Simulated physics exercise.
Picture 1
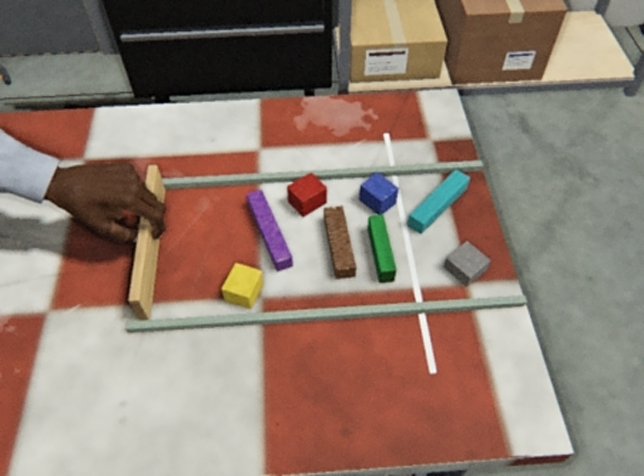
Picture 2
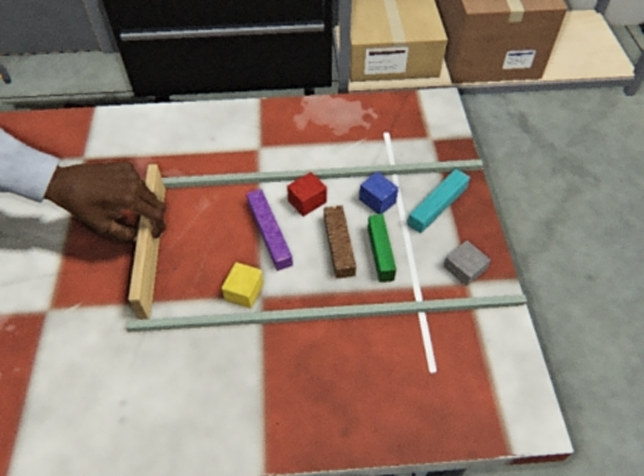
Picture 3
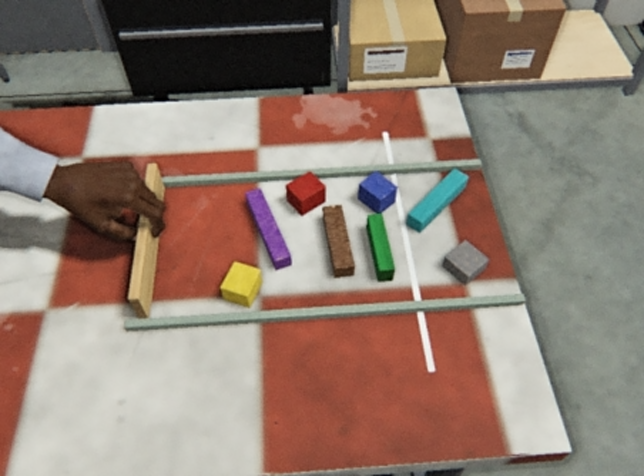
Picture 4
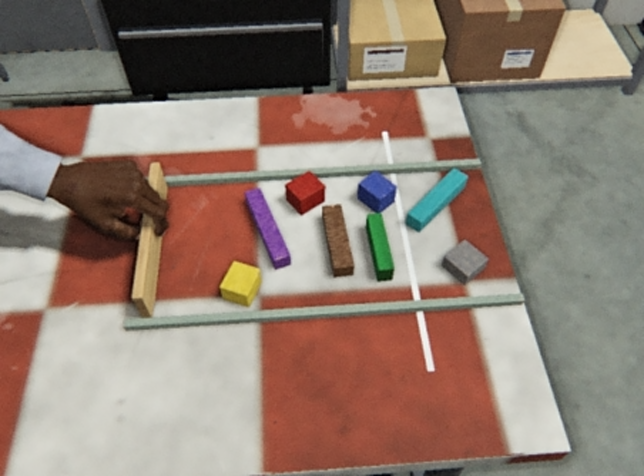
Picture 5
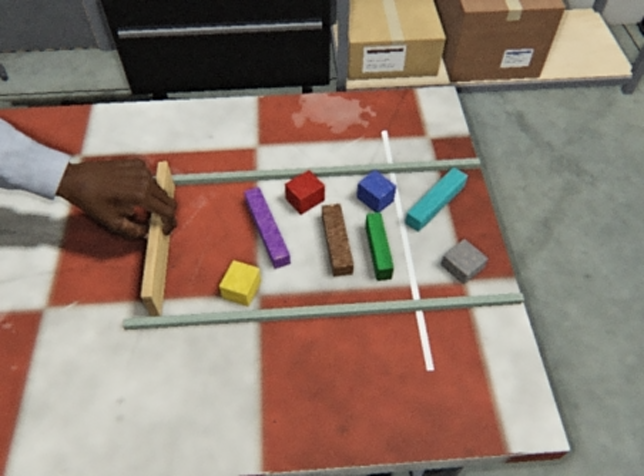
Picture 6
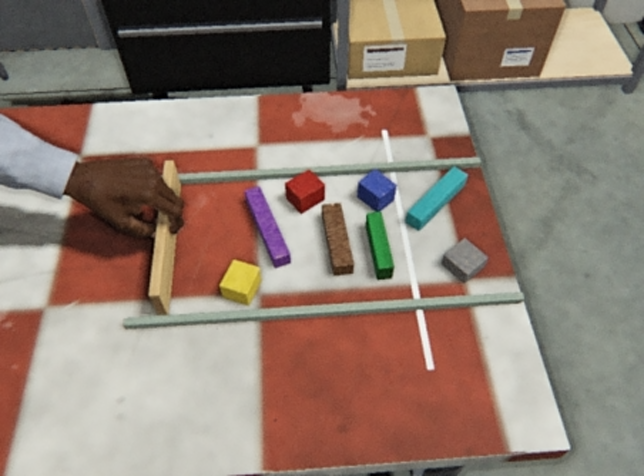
A hand held a wooden board still at the left end of two rails, then slid it slightly right toward the scattered coloured blocks and bars, which stayed where they lay.
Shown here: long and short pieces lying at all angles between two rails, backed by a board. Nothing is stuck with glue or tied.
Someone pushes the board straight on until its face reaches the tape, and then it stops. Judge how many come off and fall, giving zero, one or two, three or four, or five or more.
Watch it: Nothing goes plunging down.
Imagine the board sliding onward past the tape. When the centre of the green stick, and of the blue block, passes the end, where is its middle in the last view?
Around (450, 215) first and around (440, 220) second.
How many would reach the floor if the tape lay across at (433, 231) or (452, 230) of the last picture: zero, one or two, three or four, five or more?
One or two; 3 or 4.
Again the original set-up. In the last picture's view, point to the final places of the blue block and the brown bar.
First object about (459, 190); second object about (439, 233).
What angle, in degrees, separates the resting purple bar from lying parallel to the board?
Out of line by around 0°.
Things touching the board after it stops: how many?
It adds up to 2.
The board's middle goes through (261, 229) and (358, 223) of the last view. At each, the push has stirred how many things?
At the first point the count is 2, at the second it's 7.
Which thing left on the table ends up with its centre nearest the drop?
Foremost: The turquoise bar.
Early on, none off yet; grey block at rest near (464, 261); turquoise bar at rest near (437, 198); blue block at rest near (377, 191).
A while later, none off yet; grey block at rest near (464, 261); turquoise bar at rest near (437, 198); blue block travelled about its own width near (400, 193).
Finally, the number that fall off is zero.
